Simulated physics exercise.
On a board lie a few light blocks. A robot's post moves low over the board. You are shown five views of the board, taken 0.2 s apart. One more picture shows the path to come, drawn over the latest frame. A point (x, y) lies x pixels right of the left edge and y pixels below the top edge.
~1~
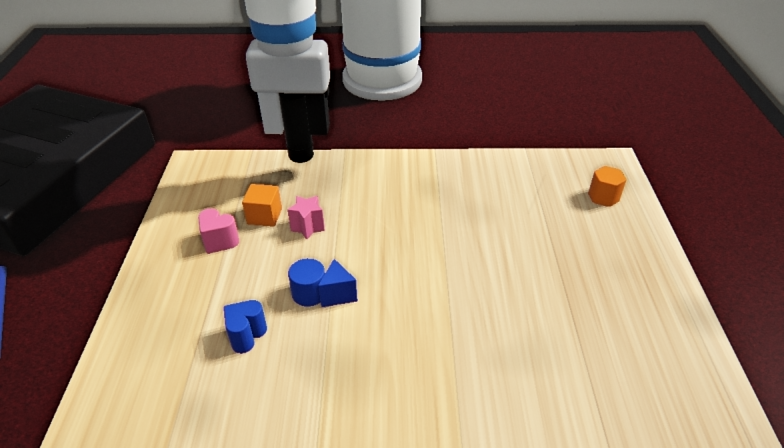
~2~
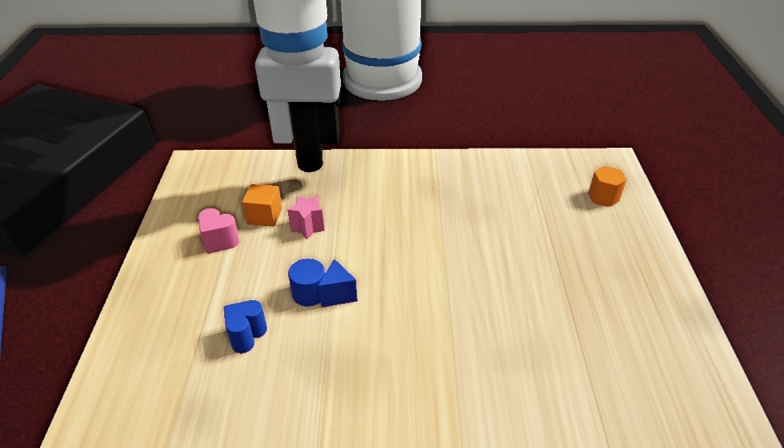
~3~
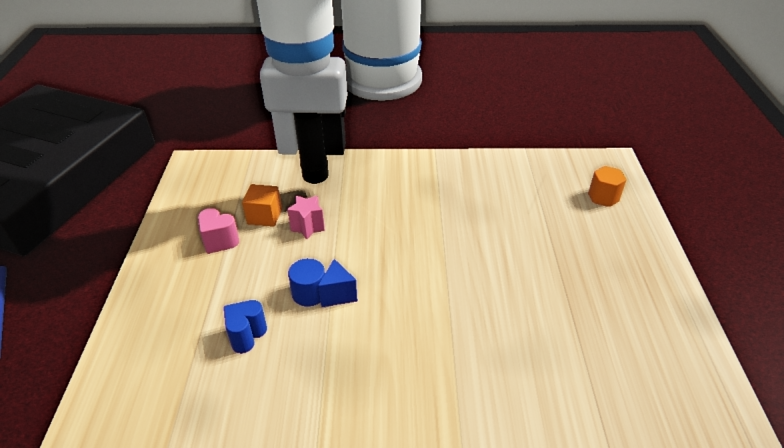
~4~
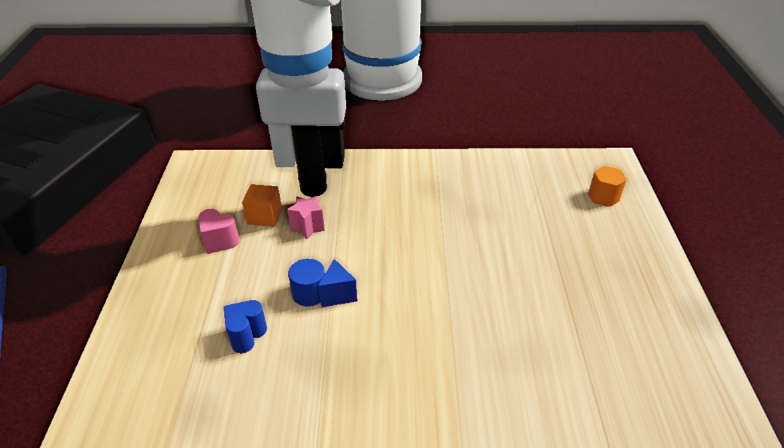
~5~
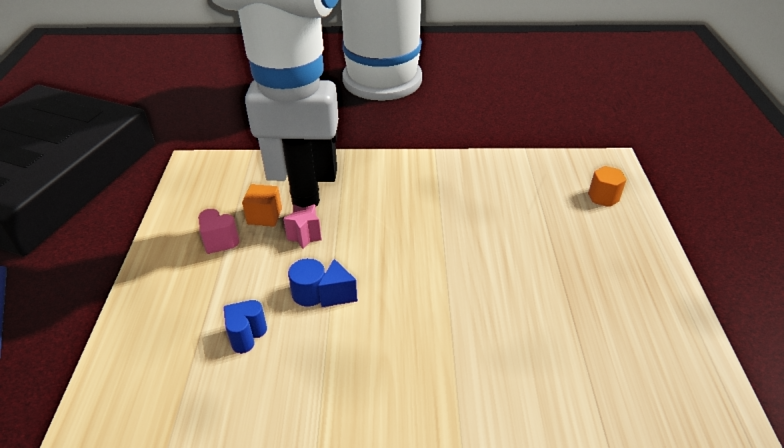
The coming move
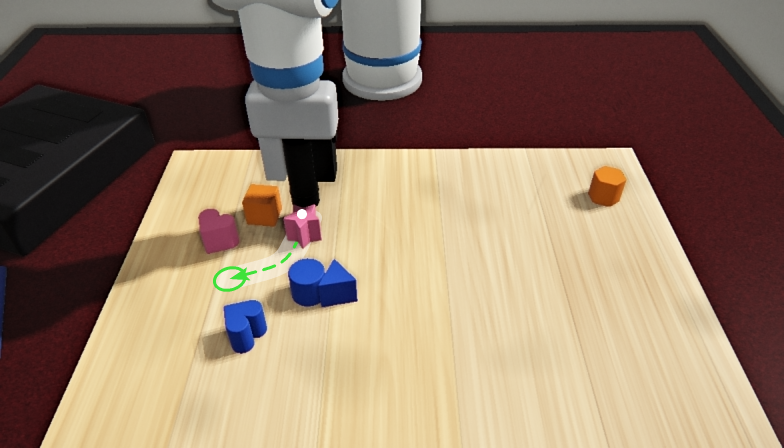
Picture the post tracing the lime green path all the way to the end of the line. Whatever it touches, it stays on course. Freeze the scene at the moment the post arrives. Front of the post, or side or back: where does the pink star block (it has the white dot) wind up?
I predict the post has moved past it.
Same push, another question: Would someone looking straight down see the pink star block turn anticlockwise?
Yes, that is how it ends up.
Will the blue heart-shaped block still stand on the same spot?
In short: Yes.
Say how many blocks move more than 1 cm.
I foresee one block being moved.
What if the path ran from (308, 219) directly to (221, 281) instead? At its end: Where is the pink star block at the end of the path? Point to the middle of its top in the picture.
If I read the scene right, the answer is (283, 235).
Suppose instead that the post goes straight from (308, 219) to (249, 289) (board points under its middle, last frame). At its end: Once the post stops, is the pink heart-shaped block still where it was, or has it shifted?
It stays put.
Path on the board, from (308, 219) via (296, 244) and (270, 268), ending at (230, 279); the dot is on the pink star block.
On the path given first. One third of the way, post at (292, 229); pink star block at (289, 242).
Two thirds of the way, post at (265, 252); pink star block at (277, 265), turned 35° anticlockwise; blue cylinder at (306, 274).
At the end, post at (225, 263); blue heart-shaped block in place; orange square in place; pink star block at (277, 265), turned 35° anticlockwise; blue cylinder at (306, 274).
